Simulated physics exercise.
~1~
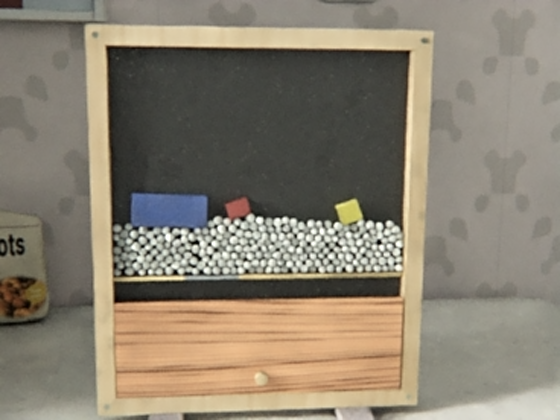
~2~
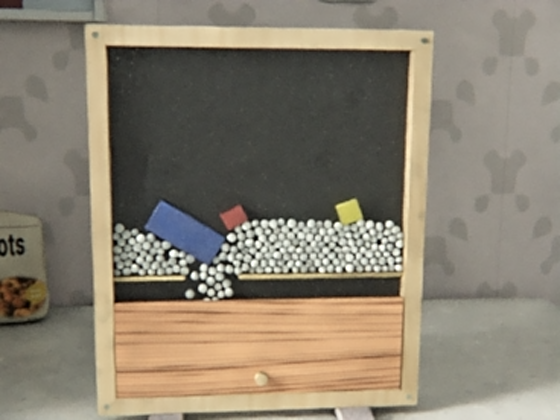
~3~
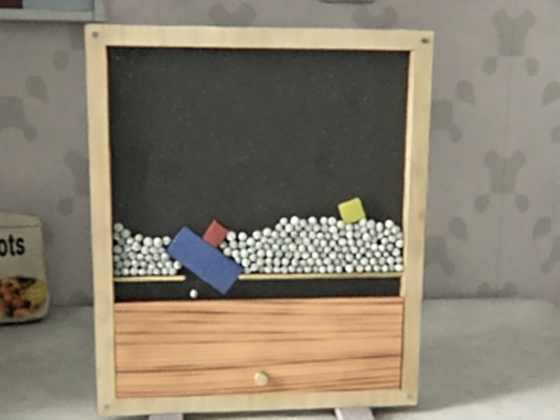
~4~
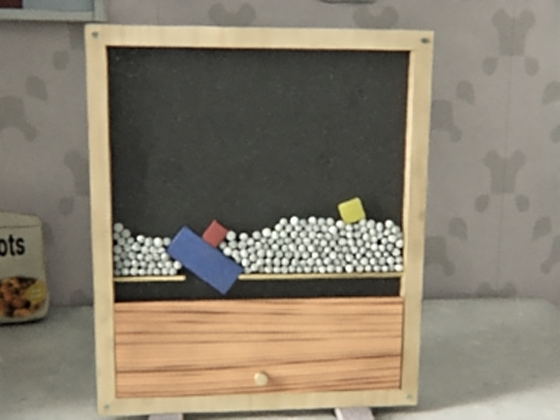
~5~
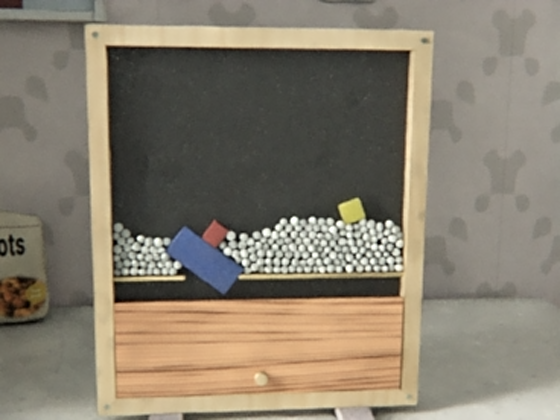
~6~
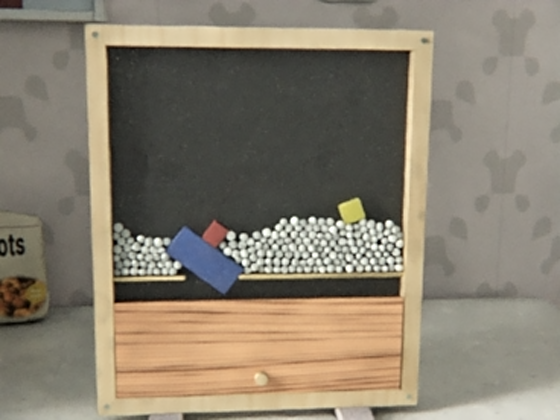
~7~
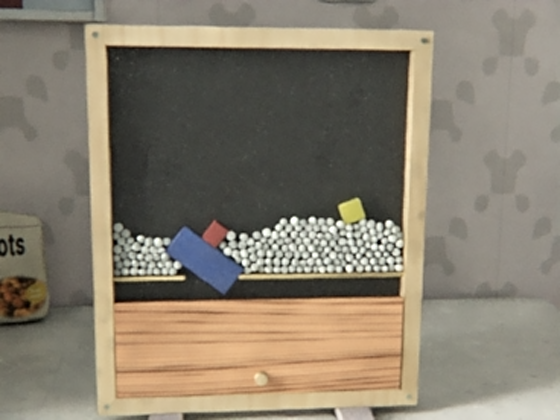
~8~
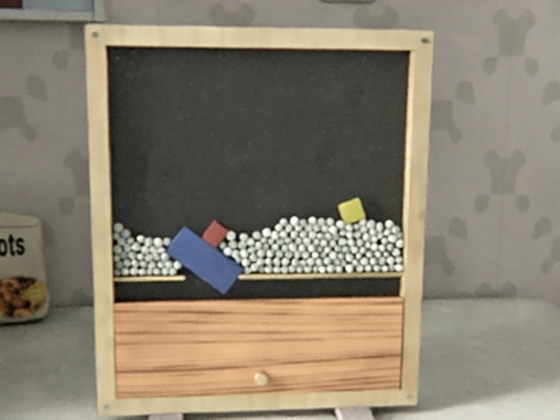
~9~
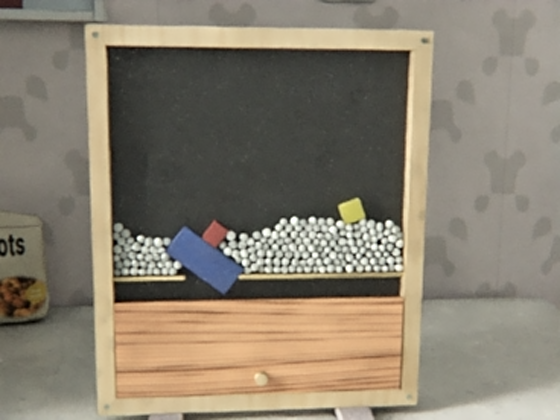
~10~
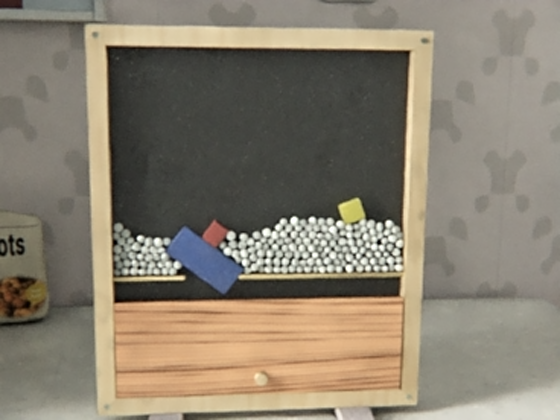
Blue block tipping and sinking into draining white beads, plugging the floor gap with the red block leaning against it, yellow staying atop.
